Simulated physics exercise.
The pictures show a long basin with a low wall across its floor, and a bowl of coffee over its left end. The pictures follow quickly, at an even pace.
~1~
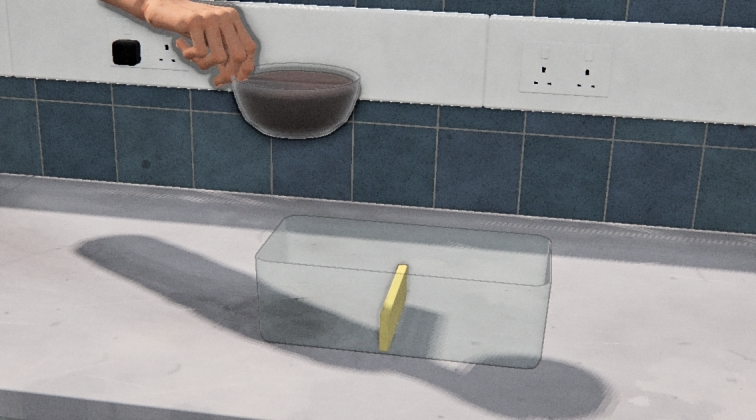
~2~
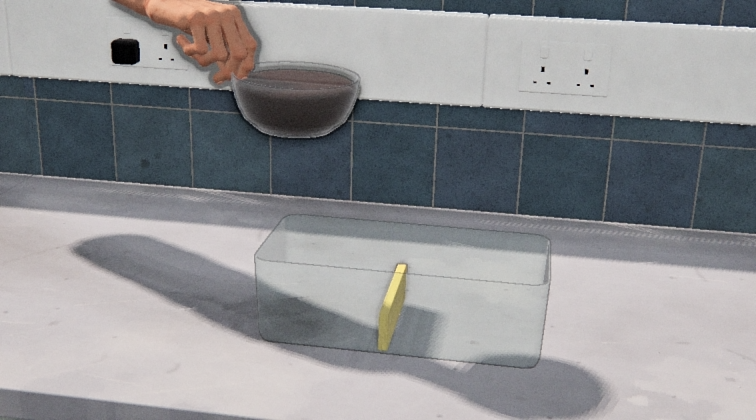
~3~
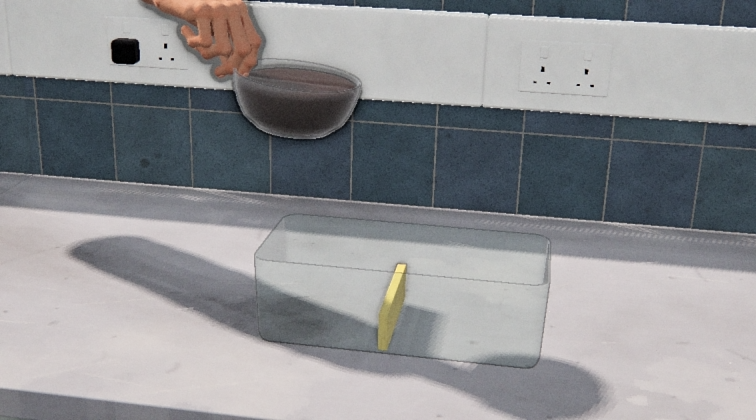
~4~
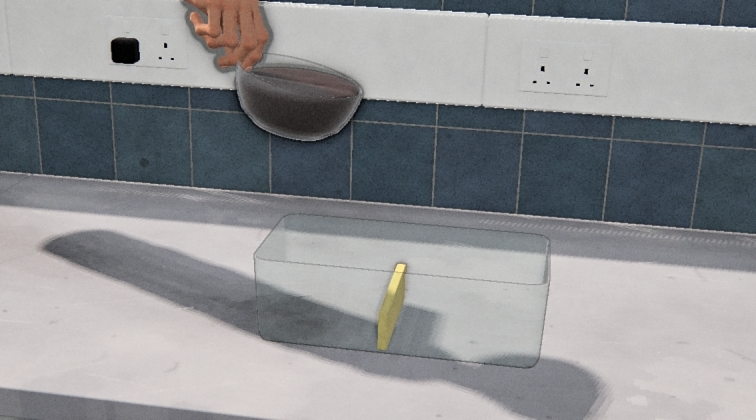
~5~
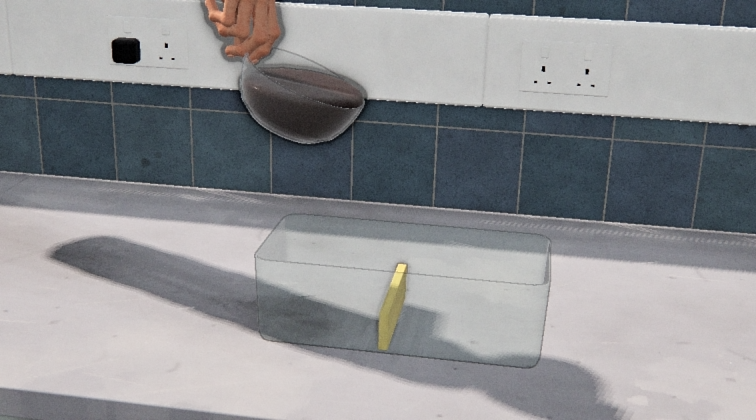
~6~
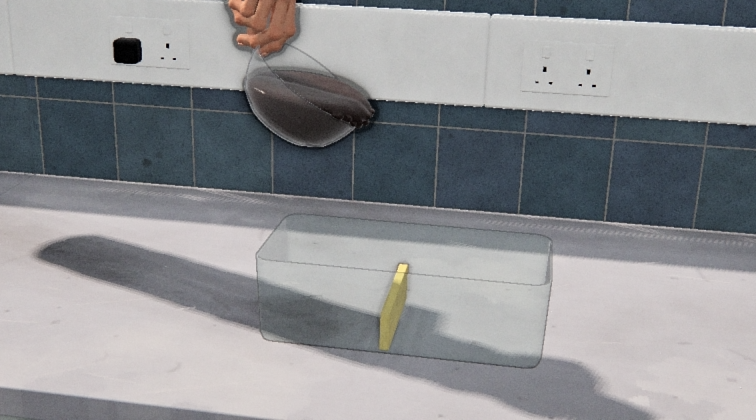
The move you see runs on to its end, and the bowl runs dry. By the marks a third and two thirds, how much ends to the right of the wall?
The share right of the wall is between a third and two thirds.
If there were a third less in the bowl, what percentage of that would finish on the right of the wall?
Some 35 per cent.
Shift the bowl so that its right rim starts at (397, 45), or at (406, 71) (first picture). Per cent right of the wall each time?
Near 80 % and 85 %.
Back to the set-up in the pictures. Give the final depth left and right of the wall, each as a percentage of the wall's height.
Left about 30, right about 30.
A moment on, the bowl is tipped right over and 8 per cent is still to pour, 6 is left of the wall and 33 right of it.
Next, the bowl is tipped right over and 0 per cent is still to pour, 42 is left of the wall and 53 right of it.
Then the bowl is tipped right over and 0 per cent is still to pour, 43 is left of the wall and 52 right of it.
Later the bowl is tipped right over and 0 per cent is still to pour, 44 is left of the wall and 52 right of it.
In the end 44 per cent lies left of the wall, 52 right of it and 3 outside.
